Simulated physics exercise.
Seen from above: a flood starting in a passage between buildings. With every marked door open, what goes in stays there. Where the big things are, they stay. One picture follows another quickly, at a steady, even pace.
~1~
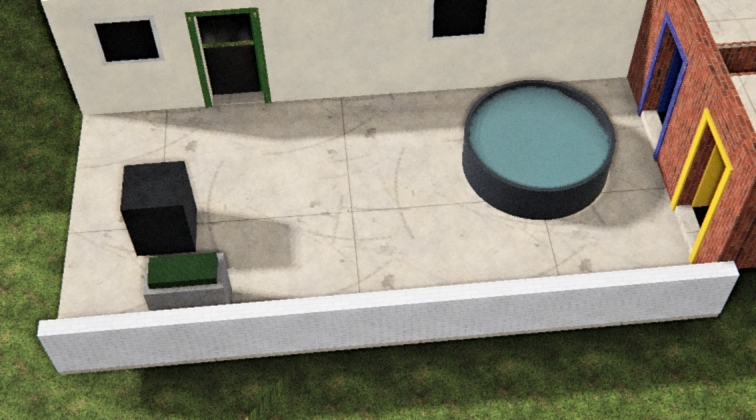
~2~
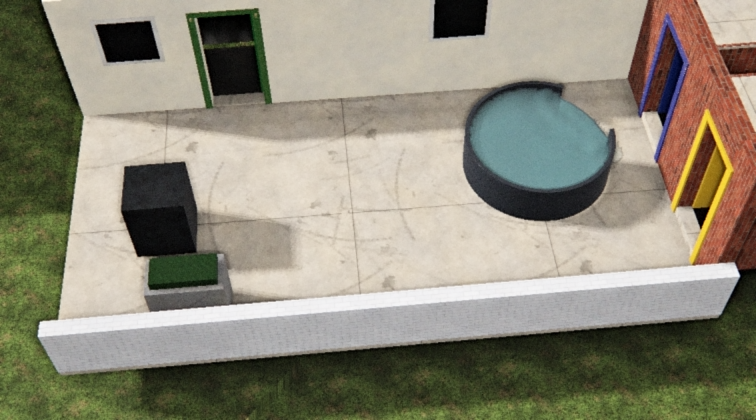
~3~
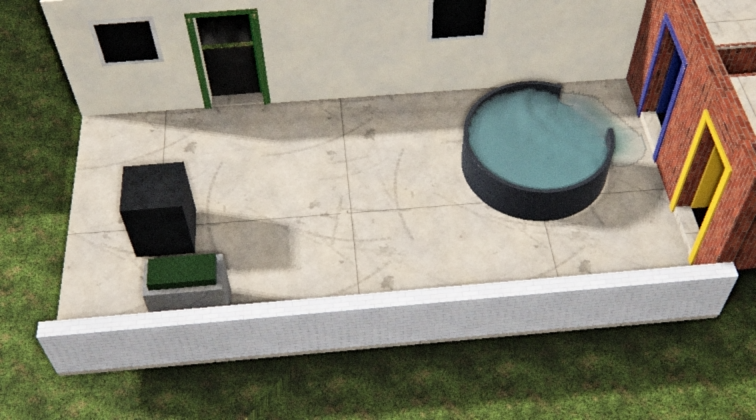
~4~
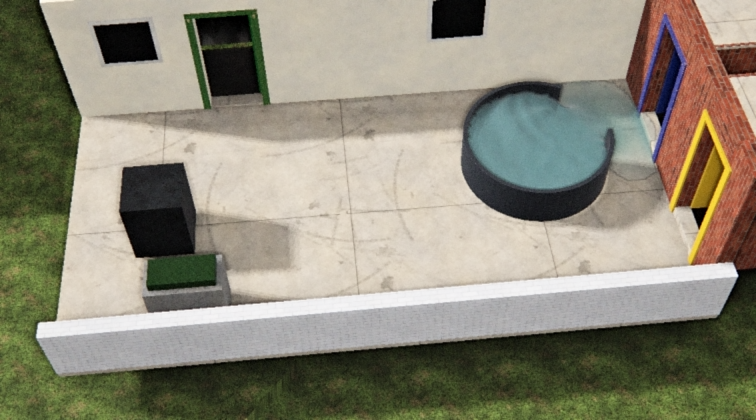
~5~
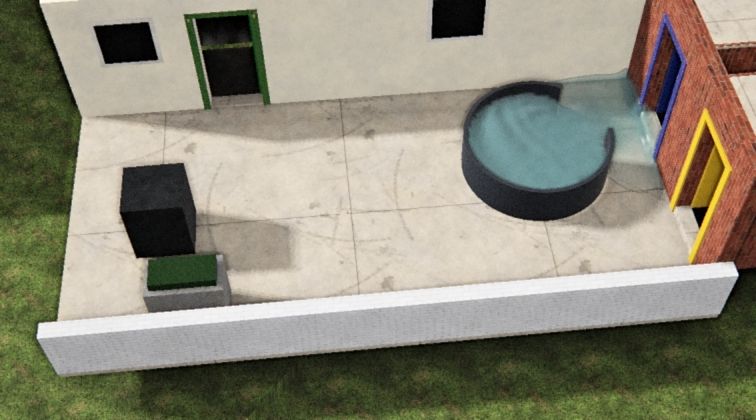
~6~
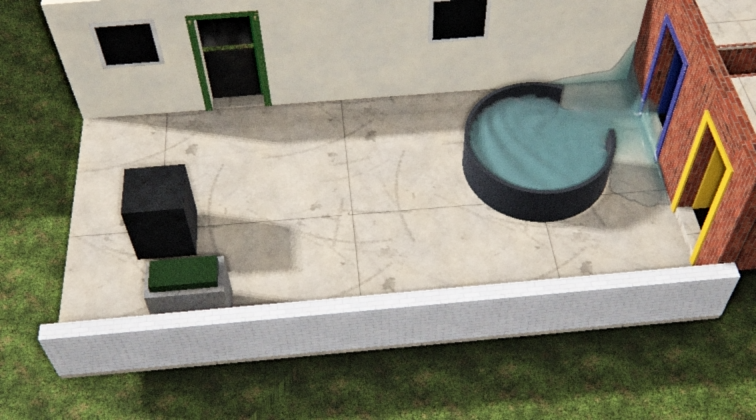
Round pool in a walled courtyard breaking open on its right side, water pouring out and spreading to the blue-framed doorway.
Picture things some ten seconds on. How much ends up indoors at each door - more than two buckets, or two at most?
My prediction: The blue door will be deluged; the green door will not go over two buckets; the yellow door will not go over two buckets.
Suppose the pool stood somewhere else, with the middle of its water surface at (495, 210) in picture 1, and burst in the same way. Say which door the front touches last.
My pick is the one in green.
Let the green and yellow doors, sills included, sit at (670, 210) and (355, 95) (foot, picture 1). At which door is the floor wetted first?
That's the blue-painted one.
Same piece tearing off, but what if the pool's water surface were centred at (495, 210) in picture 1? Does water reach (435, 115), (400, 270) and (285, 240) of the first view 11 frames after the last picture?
Spared, spared, spared.
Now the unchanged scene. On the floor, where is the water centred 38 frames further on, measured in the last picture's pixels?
I'd put my finger on (501, 173).
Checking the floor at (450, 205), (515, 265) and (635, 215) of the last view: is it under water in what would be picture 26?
Taking them as listed, they are spared, spared and waterlogged.
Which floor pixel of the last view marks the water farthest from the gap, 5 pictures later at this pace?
Look around (690, 264).
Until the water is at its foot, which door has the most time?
Looking at the pictures, the answer is the green-painted one.
A moment on, water covers 10 % of the floor; the blue door far over two buckets in, the green door not reached, the yellow door wet at the sill, nothing in.
Next, water covers 20 % of the floor; the blue door far over two buckets in, the green door not reached, the yellow door wet at the sill, nothing in.
Then, water covers 40 % of the floor; the blue door far over two buckets in, the green door wet at the sill, nothing in, the yellow door wet at the sill, nothing in.
Later, water covers 80 % of the floor; the blue door far over two buckets in, the green door wet at the sill, nothing in, the yellow door wet at the sill, nothing in.
In the end, water covers 95 % of the floor; the blue door far over two buckets in, the green door wet at the sill, nothing in, the yellow door wet at the sill, nothing in.
